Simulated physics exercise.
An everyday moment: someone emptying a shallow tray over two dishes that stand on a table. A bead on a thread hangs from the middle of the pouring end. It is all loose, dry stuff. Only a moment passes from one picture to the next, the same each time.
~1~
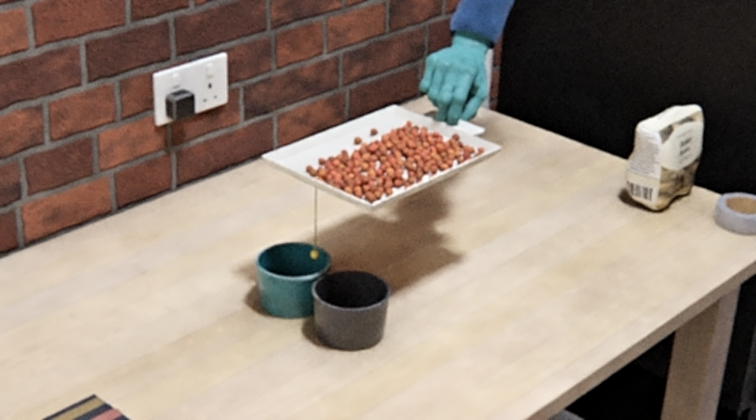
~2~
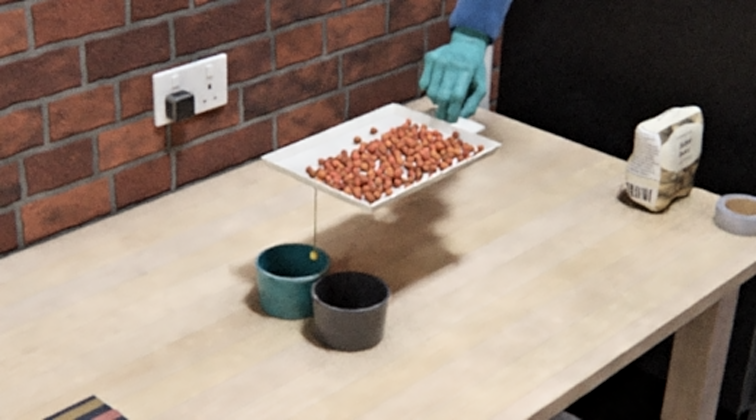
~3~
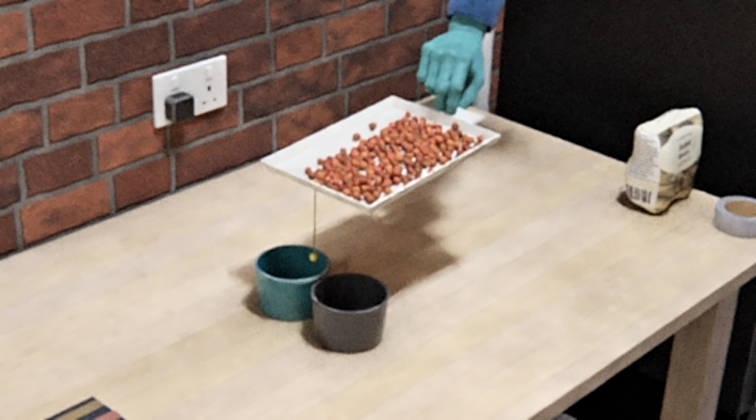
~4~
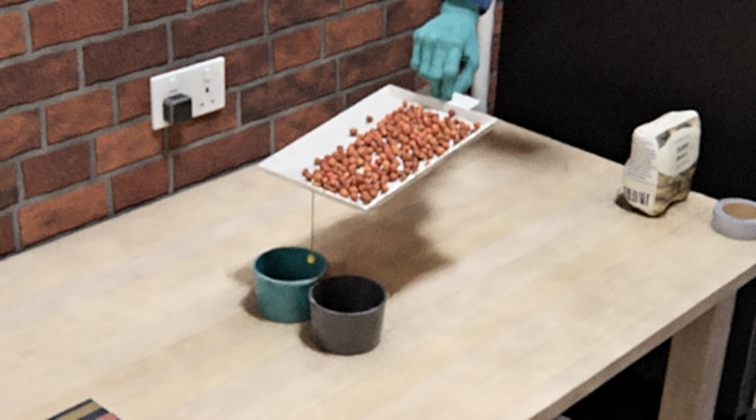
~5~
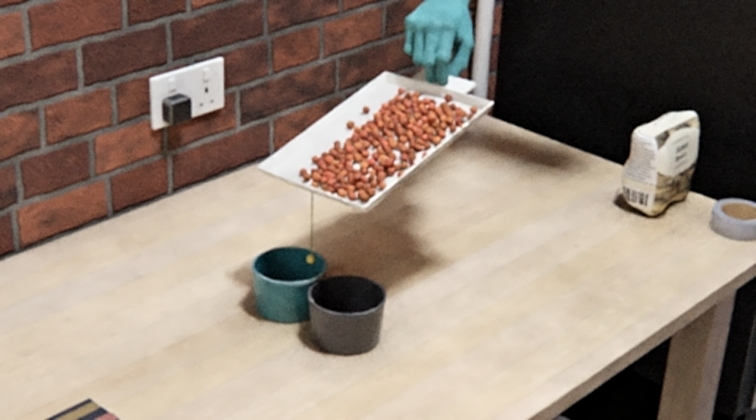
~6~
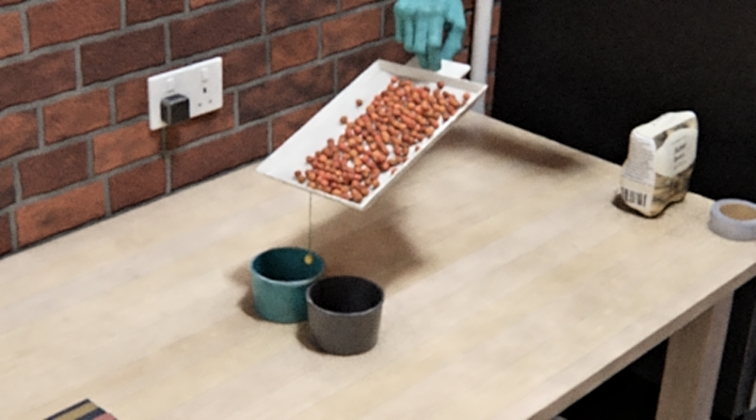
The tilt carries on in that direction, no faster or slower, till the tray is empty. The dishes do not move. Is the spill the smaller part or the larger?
Together they catch less than half.
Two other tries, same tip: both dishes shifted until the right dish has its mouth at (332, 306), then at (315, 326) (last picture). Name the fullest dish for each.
The first try: The left one. The second: The dish on the left.
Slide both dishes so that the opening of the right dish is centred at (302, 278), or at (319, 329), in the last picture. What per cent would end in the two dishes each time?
Near 70 % and 20 %.
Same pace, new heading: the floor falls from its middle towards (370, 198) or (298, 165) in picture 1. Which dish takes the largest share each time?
At the first place right, at the second the left-hand dish.
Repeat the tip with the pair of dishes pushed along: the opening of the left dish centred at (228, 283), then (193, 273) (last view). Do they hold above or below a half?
First the smaller part, then below a half.
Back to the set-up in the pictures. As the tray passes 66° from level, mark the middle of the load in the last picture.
Close to (290, 181).
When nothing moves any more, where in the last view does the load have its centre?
At about (239, 315).
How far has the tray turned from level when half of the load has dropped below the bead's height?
At some 85 degrees.
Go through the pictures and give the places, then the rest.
The first frame shows corners of the pouring end near (269, 156) and (371, 202), level; middle of the load near (392, 162), clay pellets; left dish near (267, 289); right dish near (324, 321); bead on its thread near (315, 255).
The second frame shows corners of the pouring end near (268, 157) and (371, 203), level; middle of the load near (392, 161).
The third frame shows corners of the pouring end near (267, 160) and (369, 204), tipped barely, lowest at the left corner; middle of the load near (391, 158).
The fourth frame shows corners of the pouring end near (265, 164) and (366, 204), tipped a little, lowest at the left corner; middle of the load near (388, 152).
The fifth frame shows corners of the pouring end near (263, 166) and (364, 203), tipped clearly, lowest at the left corner; middle of the load near (385, 145).
The sixth frame shows corners of the pouring end near (261, 168) and (361, 203), tipped clearly, lowest at the left corner; middle of the load near (378, 139), a little on the move; left dish near (261, 294); right dish near (318, 326).
Shortly afterwards, tray tipped steeply; near two thirds on the tray; only a few in the left dish; a little outside both; near a quarter in the air.
Next, tray tipped past a quarter turn; near a quarter in the left dish; the bulk outside both; a little in the air.
Some moments later, tray tipped past a quarter turn; only a few in the right dish; near a quarter in the left dish; the bulk outside both.
In the end, tray tipped past a quarter turn; only a few in the right dish; near a quarter in the left dish; the bulk outside both.
